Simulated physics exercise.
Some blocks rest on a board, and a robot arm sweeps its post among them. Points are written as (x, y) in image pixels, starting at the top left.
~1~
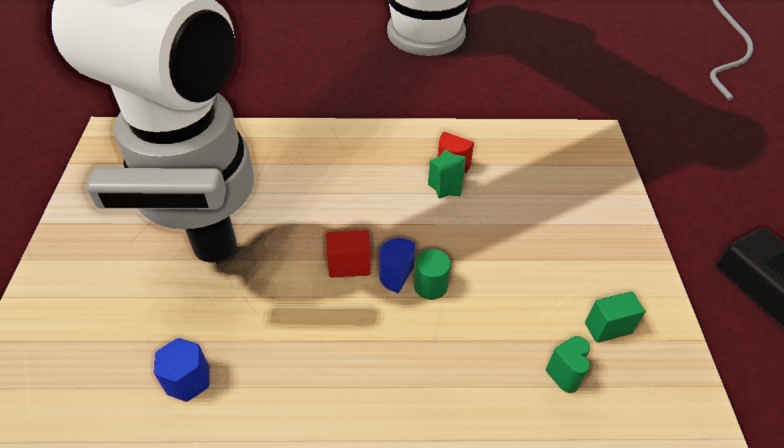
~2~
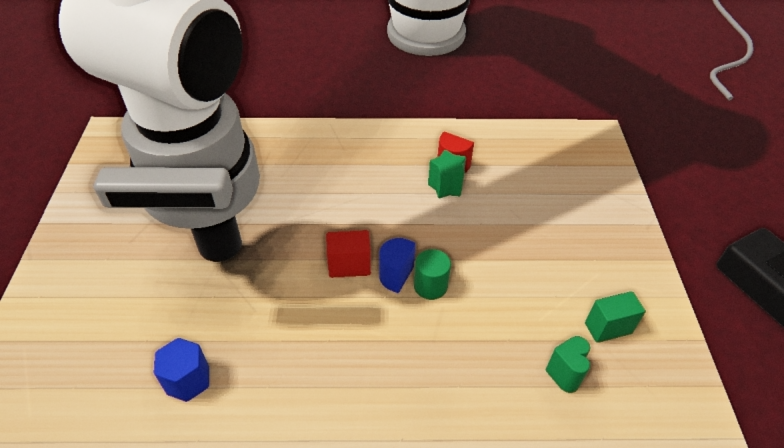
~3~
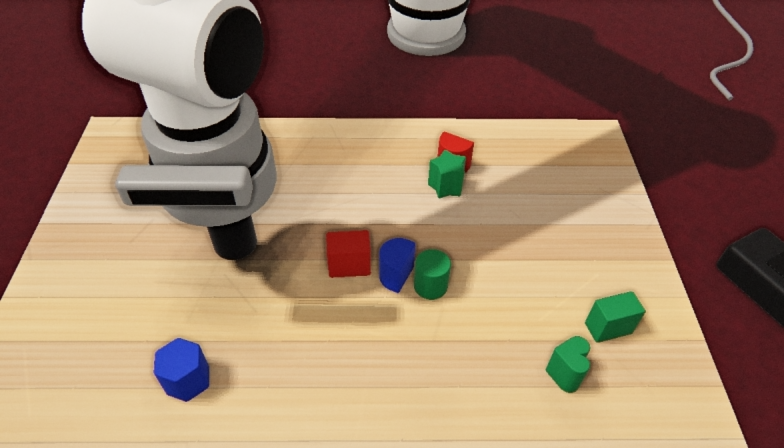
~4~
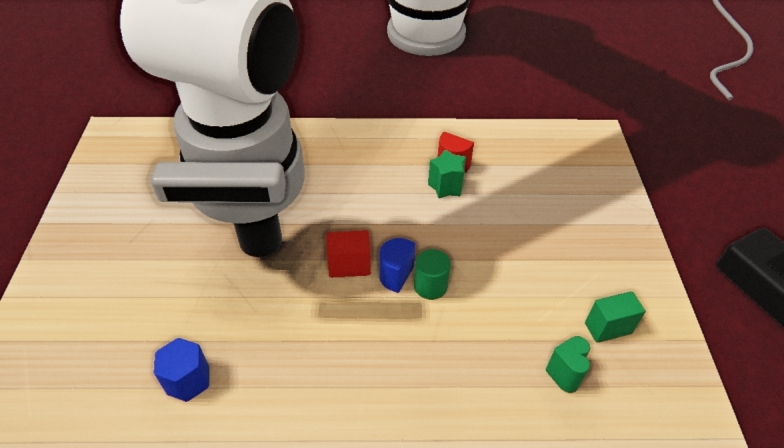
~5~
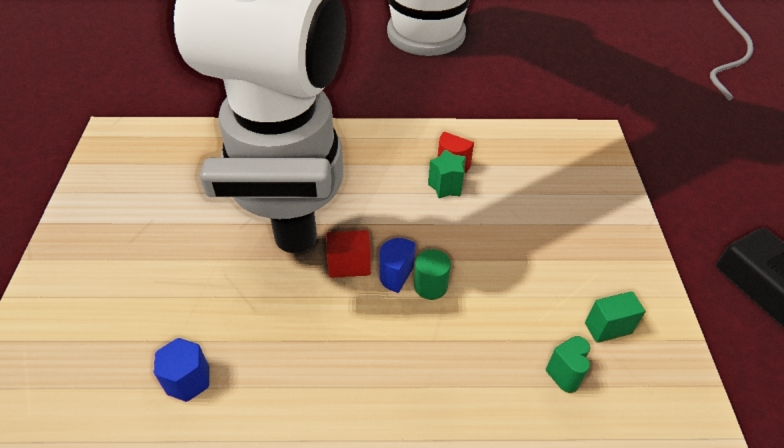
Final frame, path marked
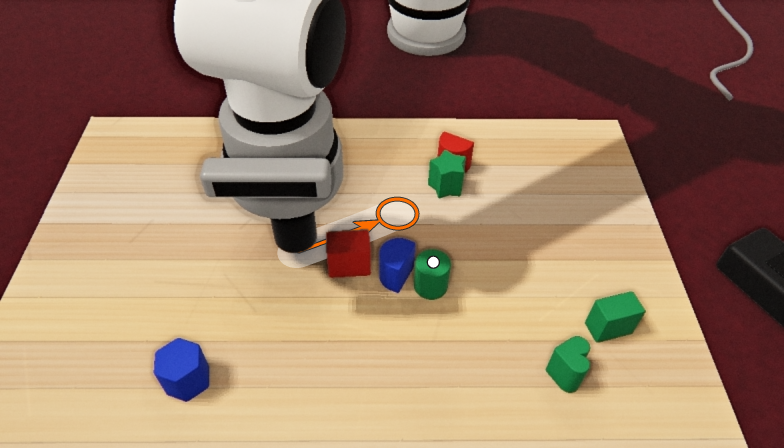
At the start, a robot arm holds its dark post above the left side of a wooden board scattered with red, blue and green blocks. The arm moves slowly, then more quickly, to the right, bringing the post close beside the red block while all the blocks stay still.
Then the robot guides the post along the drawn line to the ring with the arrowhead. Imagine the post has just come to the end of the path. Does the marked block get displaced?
No, that is not what happens.
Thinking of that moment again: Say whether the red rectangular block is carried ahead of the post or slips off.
Expect to find it next to or behind the post.
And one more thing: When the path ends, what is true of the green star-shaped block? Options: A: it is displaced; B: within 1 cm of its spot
(B)
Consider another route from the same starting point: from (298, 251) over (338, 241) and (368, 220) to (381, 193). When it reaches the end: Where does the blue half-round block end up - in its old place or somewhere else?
The blue half-round block changes place.
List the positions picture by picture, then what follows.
The first frame shows post tip (215, 246); block tops, red rectangular block (348, 241); blue half-round block (396, 251); green circular block (433, 262); green star-shaped block (449, 162).
The second frame shows post (220, 246); blocks unchanged.
The third frame shows post (236, 244); blocks unchanged.
The fourth frame shows post (261, 241); blocks unchanged.
The fifth frame shows post (296, 237); red rectangular block (348, 241); blue half-round block (396, 251); green circular block (433, 262); green star-shaped block (449, 162).
Path on the board, from (298, 251) to (398, 213); the dot is on the green circular block.
What follows on the original path. One third of the way, post (334, 224); red rectangular block (360, 242), turned 30° clockwise.
Two thirds of the way, post (368, 211); red rectangular block (368, 236), turned 70° clockwise; blue half-round block (402, 256).
At the end, post (398, 199); red rectangular block (368, 236), turned 70° clockwise; blue half-round block (402, 256); green circular block in place; green star-shaped block in place.
